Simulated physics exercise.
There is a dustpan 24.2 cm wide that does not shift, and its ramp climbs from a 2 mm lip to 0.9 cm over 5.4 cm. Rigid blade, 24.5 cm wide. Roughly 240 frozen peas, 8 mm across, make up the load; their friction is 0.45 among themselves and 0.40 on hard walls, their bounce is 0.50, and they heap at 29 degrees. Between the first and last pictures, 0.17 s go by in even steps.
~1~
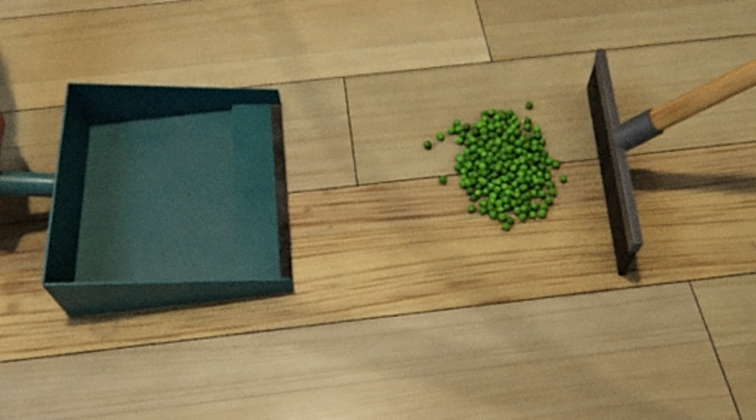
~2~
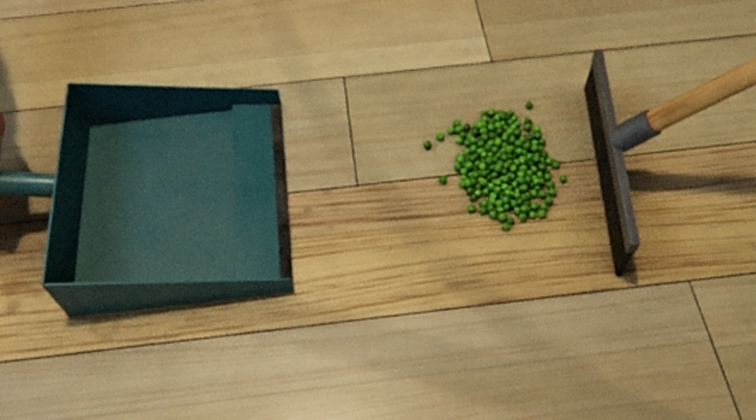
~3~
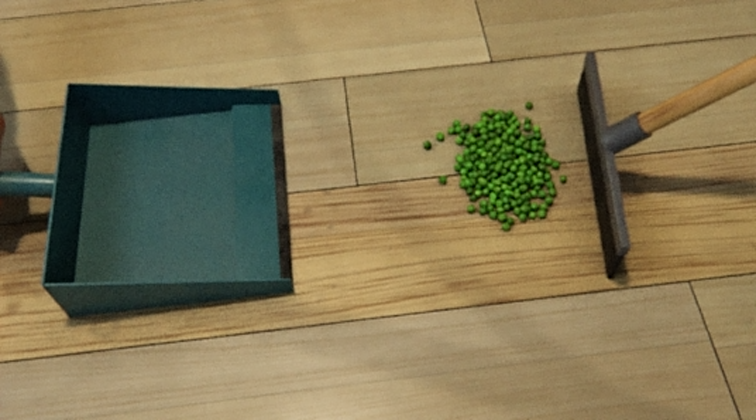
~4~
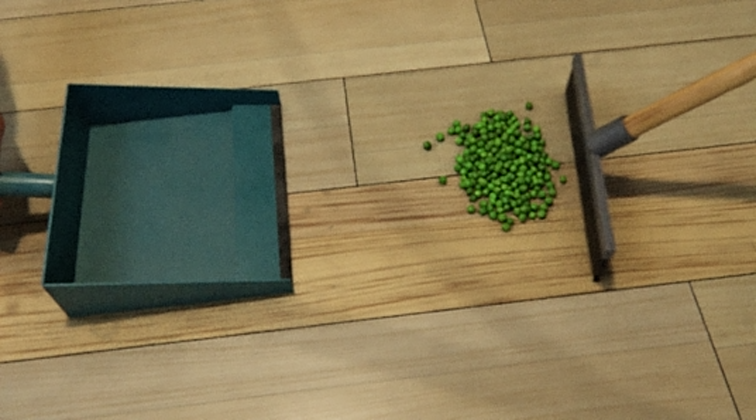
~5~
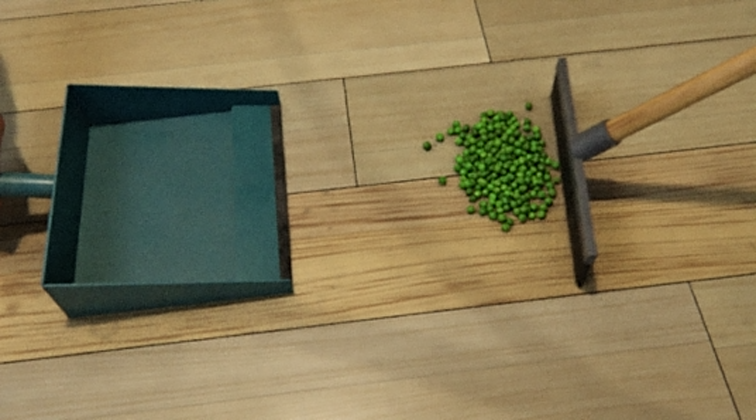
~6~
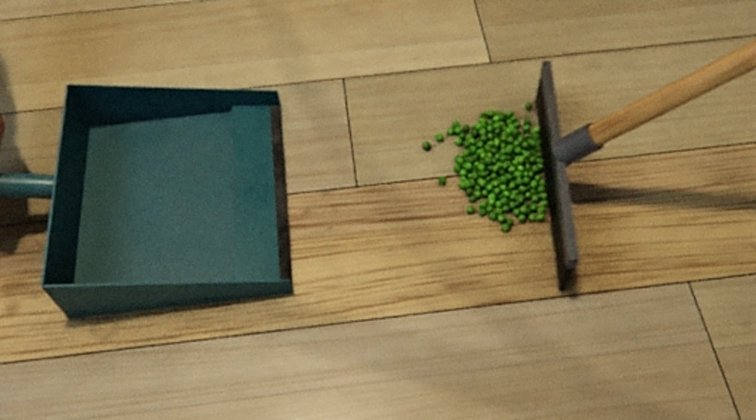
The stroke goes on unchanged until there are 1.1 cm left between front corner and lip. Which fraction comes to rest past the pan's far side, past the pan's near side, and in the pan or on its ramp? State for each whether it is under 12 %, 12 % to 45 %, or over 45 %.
Outcome: Far side: Small; near side: Small; pan: Moderate.
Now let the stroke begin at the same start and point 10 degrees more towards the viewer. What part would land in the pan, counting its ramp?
That gives near 10 in a hundred.
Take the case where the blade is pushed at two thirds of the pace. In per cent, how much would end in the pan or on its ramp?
It would be around 20 percent.
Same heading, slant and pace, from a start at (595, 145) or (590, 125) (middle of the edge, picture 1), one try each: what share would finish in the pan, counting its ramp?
Close to 35 in a hundred, then close to 40 in a hundred.
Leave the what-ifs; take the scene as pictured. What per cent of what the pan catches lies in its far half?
Something like 20 in a hundred.
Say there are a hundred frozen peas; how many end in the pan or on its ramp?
Around 25 in a hundred finish there.
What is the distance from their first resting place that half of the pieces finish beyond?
I'd say near 24 cm.
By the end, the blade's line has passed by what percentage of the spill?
About 15 per cent.
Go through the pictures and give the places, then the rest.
In the first picture, blade from (635, 246) to (600, 59), moved 0.0 cm, 0 of the pieces shifted so far; middle of the pieces at (499, 164); pan at (166, 203).
In the second picture, blade from (632, 247) to (597, 59), moved 0.3 cm, 0 of the pieces shifted so far; middle of the pieces at (499, 164).
In the third picture, blade from (623, 249) to (589, 61), moved 1.2 cm, 0 of the pieces shifted so far; middle of the pieces at (499, 164).
In the fourth picture, blade from (608, 253) to (576, 64), moved 2.7 cm, 0 of the pieces shifted so far; middle of the pieces at (499, 164).
In the fifth picture, blade from (590, 257) to (561, 67), moved 4.5 cm, 1 of the pieces shifted so far; middle of the pieces at (498, 165).
In the sixth picture, blade from (572, 262) to (545, 71), moved 6.3 cm, 31 of the pieces shifted so far; middle of the pieces at (498, 165); pan at (165, 205).
Then, 0.24 s after the last picture, middle of the blade 15 cm from the lip; 0 % over the lip, far side 0 %, near side 0 %.
Then, 0.40 s after the last picture, middle of the blade 7 cm from the lip; 0 % over the lip, far side 5 %, near side 0 %.
Then, 0.68 s after the last picture, middle of the blade 3 cm from the lip; 30 % over the lip, far side 5 %, near side 5 %.
In the end, far side 5 %, near side 5 %, pan 25 %, in front of the lip or behind the blade 65 %.
